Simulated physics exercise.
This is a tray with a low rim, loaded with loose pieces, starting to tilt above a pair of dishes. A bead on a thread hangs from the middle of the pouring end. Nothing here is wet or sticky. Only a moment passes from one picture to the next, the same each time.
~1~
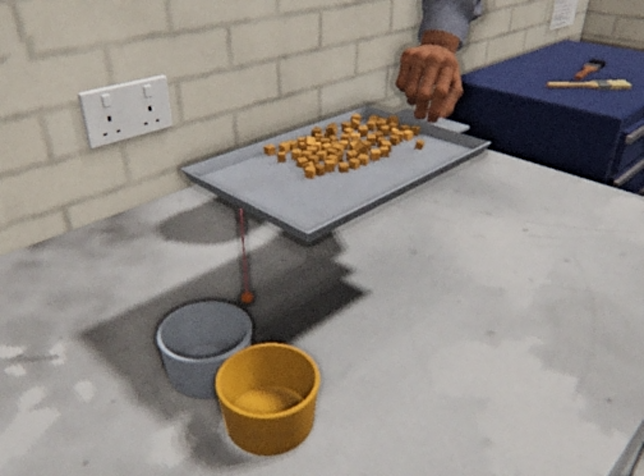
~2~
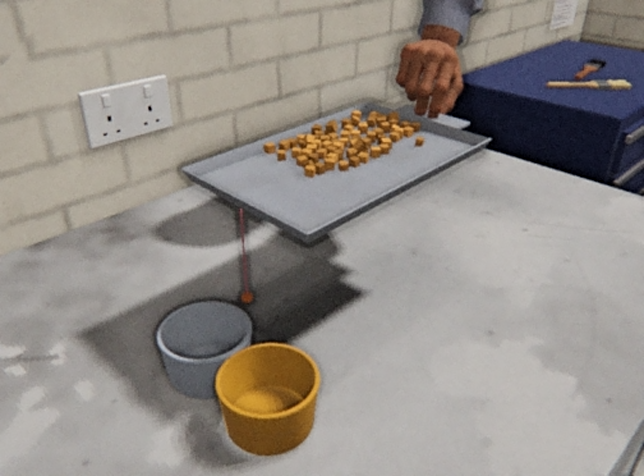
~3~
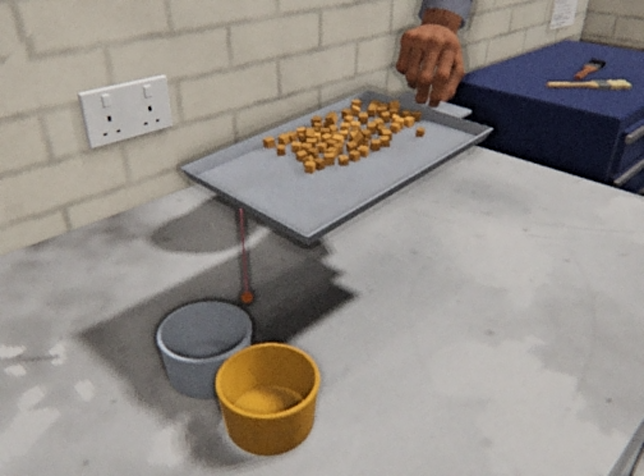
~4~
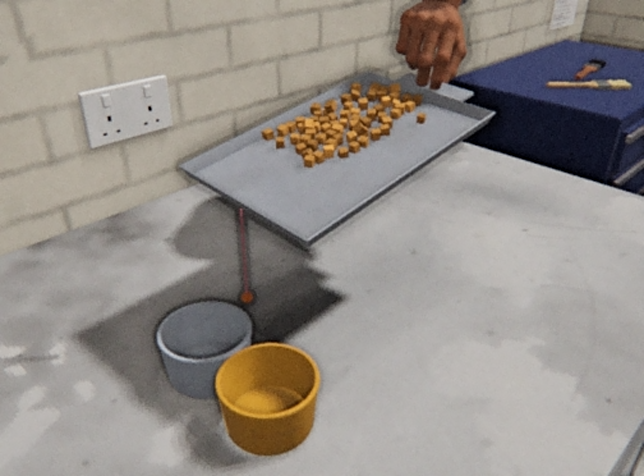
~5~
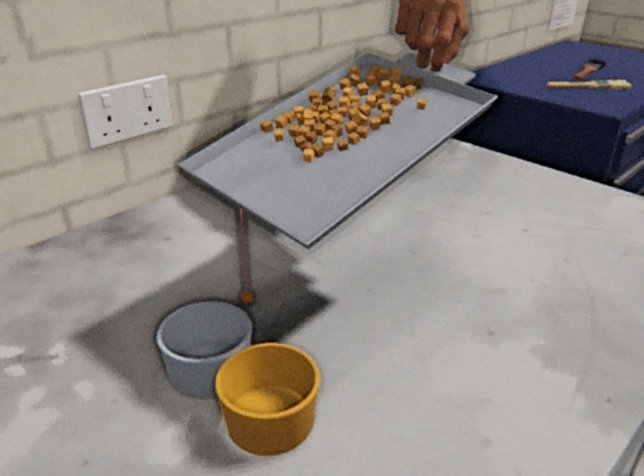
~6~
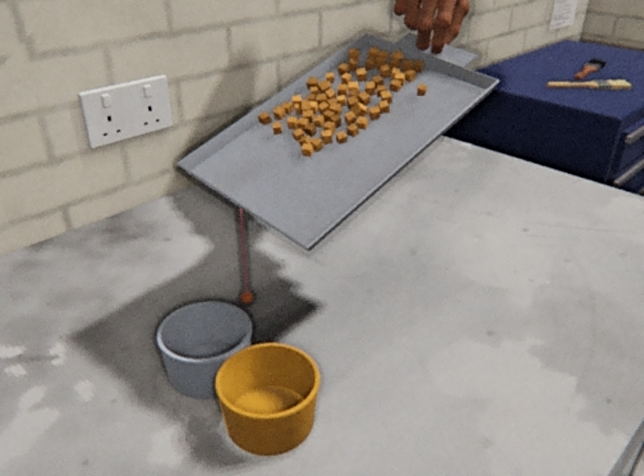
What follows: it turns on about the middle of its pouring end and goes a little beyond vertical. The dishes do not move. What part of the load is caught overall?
The two hold the larger part of the load.
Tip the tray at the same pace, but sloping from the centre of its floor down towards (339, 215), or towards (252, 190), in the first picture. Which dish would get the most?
One: The right-hand dish. Two: The left dish.
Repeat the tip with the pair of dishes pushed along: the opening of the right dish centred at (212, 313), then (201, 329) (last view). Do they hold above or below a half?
One: Less than half. Two: Below a half.
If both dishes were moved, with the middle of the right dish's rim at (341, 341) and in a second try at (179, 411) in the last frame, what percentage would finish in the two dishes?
The first gives 0 %, the second 10 %.
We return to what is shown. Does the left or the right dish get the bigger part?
That is the right one.
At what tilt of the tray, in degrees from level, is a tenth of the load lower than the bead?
Roughly 70°.
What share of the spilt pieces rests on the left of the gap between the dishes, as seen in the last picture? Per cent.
Near 40 %.
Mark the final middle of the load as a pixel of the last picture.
Roughly at (270, 418).
Soon after the last picture, tray tipped steeply; most on the tray; about a quarter in the air.
A little later, tray tipped right over; about half in the right dish; a small part in the left dish; about a third outside both; a stray few in the air.
Later still, tray tipped past a quarter turn; about half in the right dish; a small part in the left dish; about a third outside both.
At rest, tray tipped past a quarter turn; about half in the right dish; a small part in the left dish; about a third outside both.
